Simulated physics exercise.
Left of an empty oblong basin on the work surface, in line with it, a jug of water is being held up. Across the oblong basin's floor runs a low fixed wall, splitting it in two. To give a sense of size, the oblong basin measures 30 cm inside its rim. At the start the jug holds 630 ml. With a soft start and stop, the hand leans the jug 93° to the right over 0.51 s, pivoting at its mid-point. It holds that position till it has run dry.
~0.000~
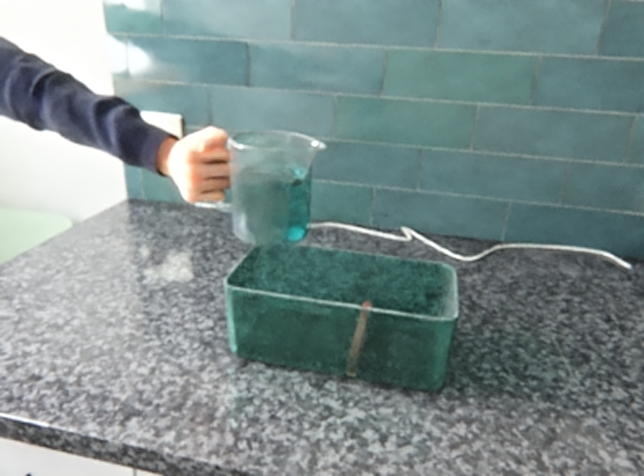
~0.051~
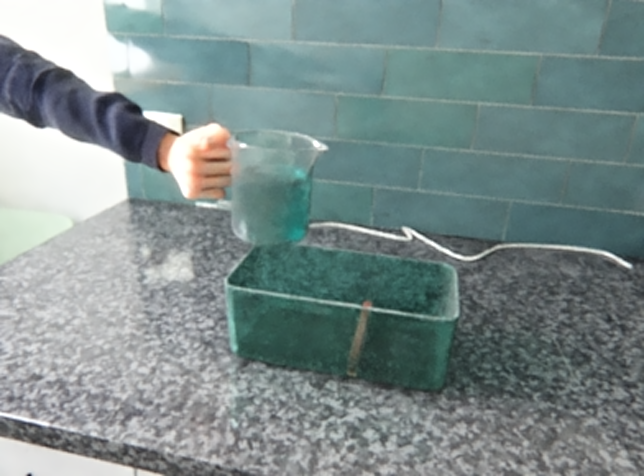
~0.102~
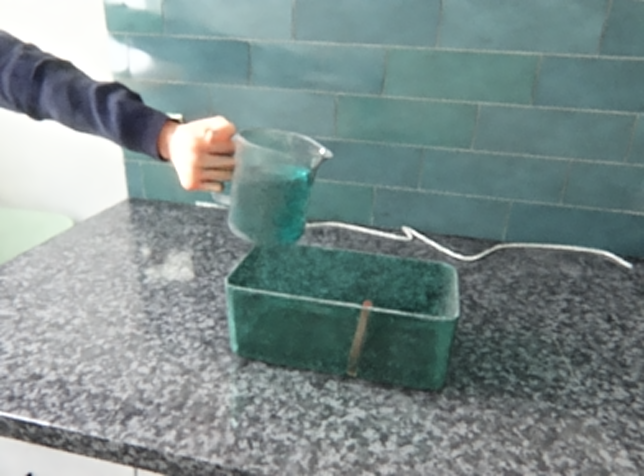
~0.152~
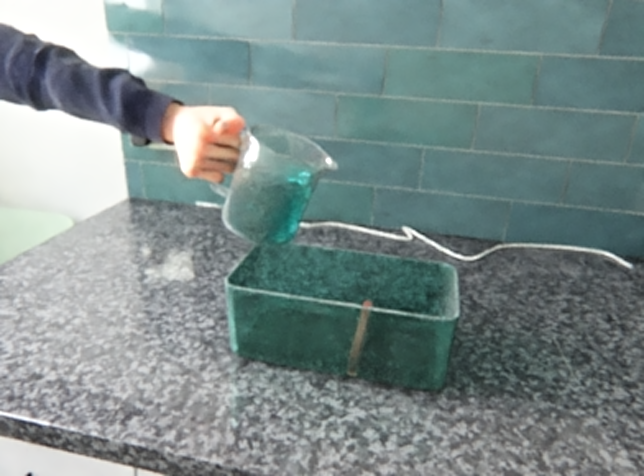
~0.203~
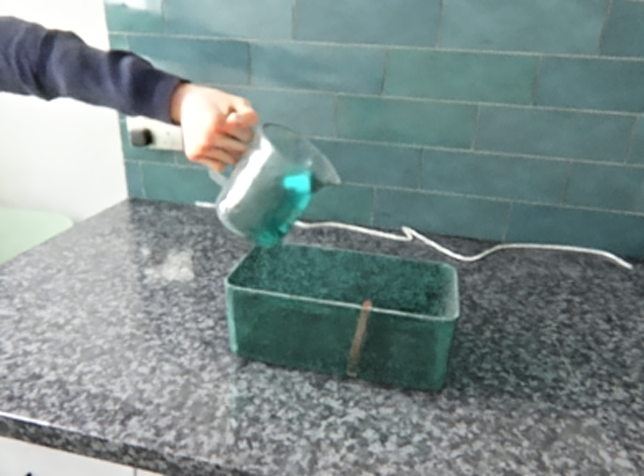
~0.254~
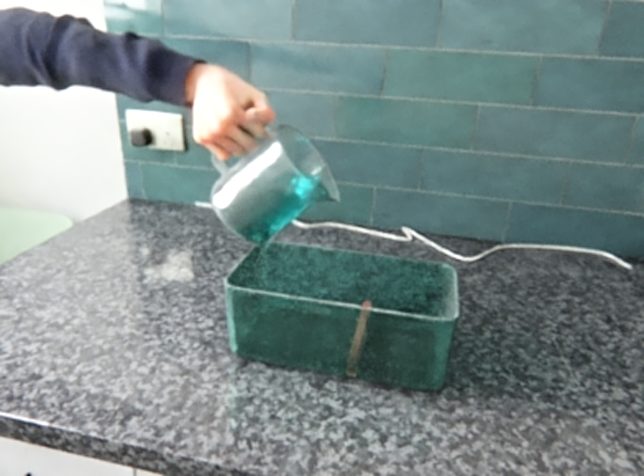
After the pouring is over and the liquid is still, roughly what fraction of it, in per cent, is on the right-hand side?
Roughly 56 out of 100 parts.
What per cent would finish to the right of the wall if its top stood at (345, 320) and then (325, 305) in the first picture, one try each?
The first gives near 85 per cent and the second near 95 per cent.
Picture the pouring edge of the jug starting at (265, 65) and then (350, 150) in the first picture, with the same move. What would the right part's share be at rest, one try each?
I'd say 10 percent on the first go, 80 percent on the next.
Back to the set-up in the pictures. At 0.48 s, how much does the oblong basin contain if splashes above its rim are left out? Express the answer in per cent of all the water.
Around 10 percent.
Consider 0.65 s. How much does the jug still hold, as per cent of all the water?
About 32 percent.
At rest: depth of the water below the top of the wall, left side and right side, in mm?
For the left, around 20 mm; for the right, around 8 mm.
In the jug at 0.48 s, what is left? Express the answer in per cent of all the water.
70 %.
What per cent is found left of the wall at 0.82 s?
I'd put it at close to 22 %.
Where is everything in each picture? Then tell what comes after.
In the first frame, it leans 0°; its right rim is at (325, 146); the water meets the walls at (238, 170) and (309, 177); the oblong basin's rim runs from (242, 262) to (456, 292); the wall's top is at (361, 328).
In the second frame, it leans 2°; its right rim is at (327, 148); the water meets the walls at (239, 169) and (310, 177).
In the third frame, it leans 9°; its right rim is at (332, 155); the water meets the walls at (239, 170) and (312, 177).
In the fourth frame, it leans 19°; its right rim is at (337, 167); the water meets the walls at (239, 174) and (315, 178).
In the fifth frame, it leans 32°; its right rim is at (340, 183); the water meets the walls at (231, 181) and (320, 182).
In the sixth frame, it leans 46°; its right rim is at (340, 200); the water meets the walls at (225, 177) and (327, 188).
After 0.48 s the tilt is 92° and 70 per cent is still to pour, 8 is left of the wall and 2 right of it.
After 0.65 s the tilt is 93° and 33 per cent is still to pour, 19 is left of the wall and 31 right of it.
After 0.82 s the tilt is 93° and 16 per cent is still to pour, 22 is left of the wall and 54 right of it.
After 1.01 s the tilt is 93° and 8 per cent is still to pour, 32 is left of the wall and 56 right of it.
In the end 41 per cent lies left of the wall, 56 right of it and 1 outside.
